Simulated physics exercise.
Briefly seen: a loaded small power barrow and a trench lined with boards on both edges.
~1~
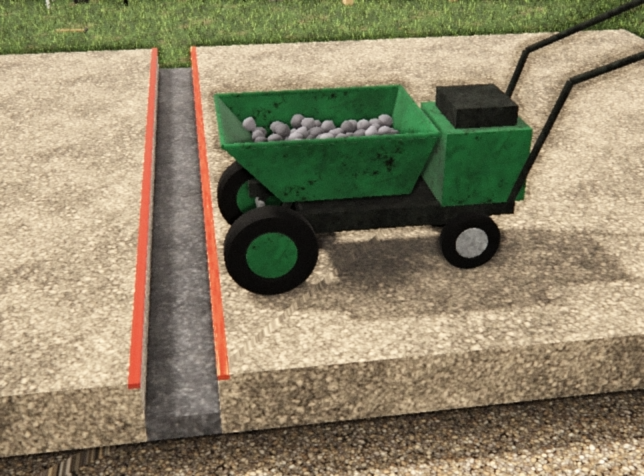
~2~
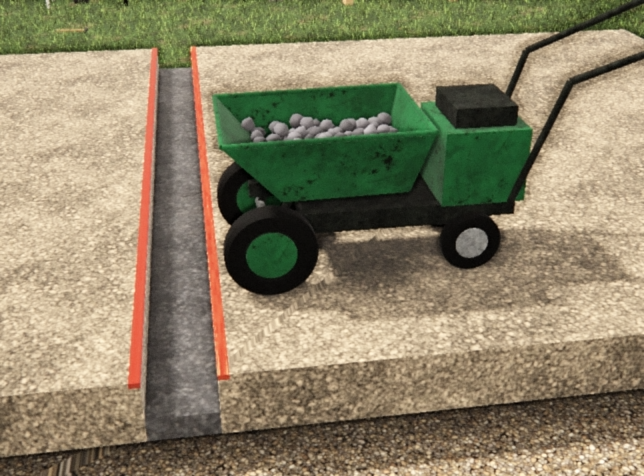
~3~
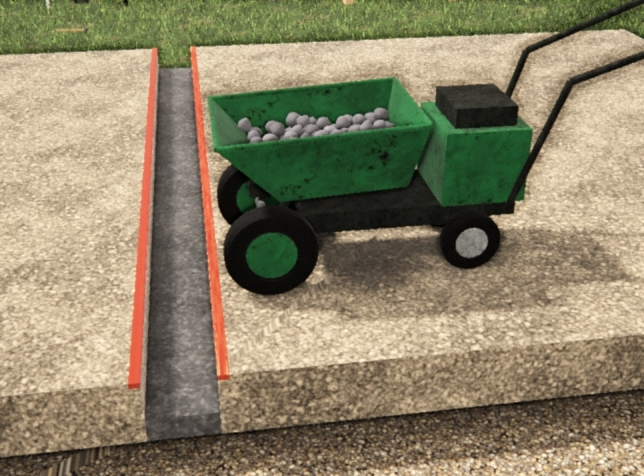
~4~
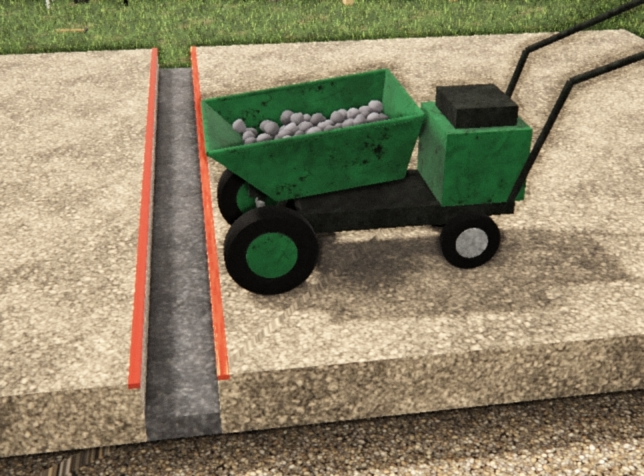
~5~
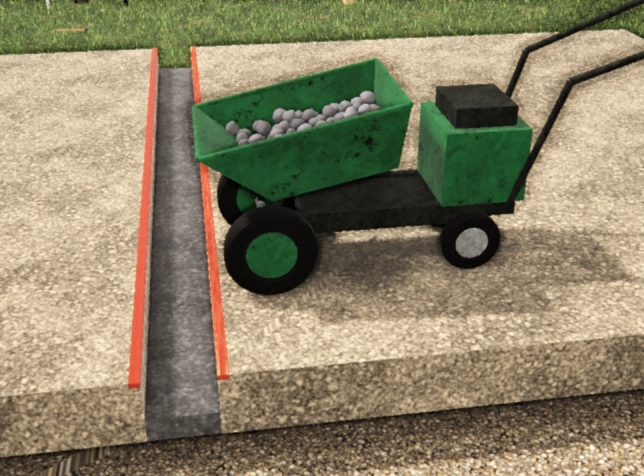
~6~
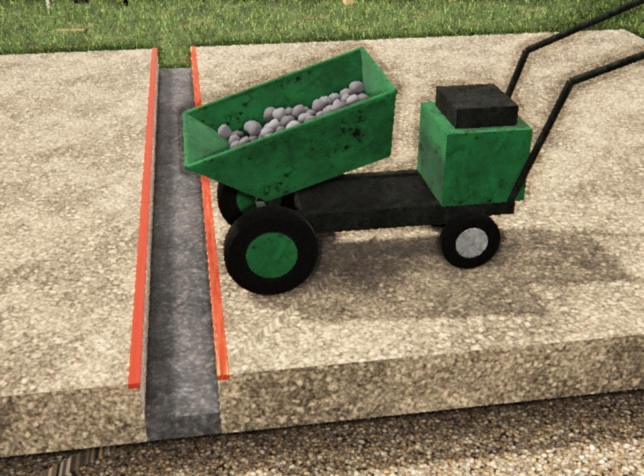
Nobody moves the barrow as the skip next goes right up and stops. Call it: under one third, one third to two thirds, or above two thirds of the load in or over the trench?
Under one third, I'd call it.
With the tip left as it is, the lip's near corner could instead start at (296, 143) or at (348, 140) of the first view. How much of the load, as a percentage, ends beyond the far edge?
In order: 0 % and 0 %.
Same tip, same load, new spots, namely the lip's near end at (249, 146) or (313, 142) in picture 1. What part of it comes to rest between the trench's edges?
First try: 50 per cent; second try: 90 per cent.
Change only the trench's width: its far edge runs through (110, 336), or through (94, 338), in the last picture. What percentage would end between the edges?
Lab note: Try one about 50 %, try two about 70 %.
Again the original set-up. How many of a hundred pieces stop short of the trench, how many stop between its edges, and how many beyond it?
Short 0, between 5, beyond 85 per cent.
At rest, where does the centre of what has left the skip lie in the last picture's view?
Close to (89, 269), more or less.
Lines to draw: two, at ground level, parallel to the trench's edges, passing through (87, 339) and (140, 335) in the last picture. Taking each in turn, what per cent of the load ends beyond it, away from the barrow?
About 50 and 80 %.
Soon, skip tipped steeply; all in the skip.
A while on, skip tipped right over; about two thirds in the skip; a stray few in or heaped over the trench; about a third beyond it; a stray few falling.
Towards the end, skip tipped right over; a small part in the skip; a small part in or heaped over the trench; most beyond it.
Finally, skip tipped right over; a small part in the skip; a small part in or heaped over the trench; most beyond it.
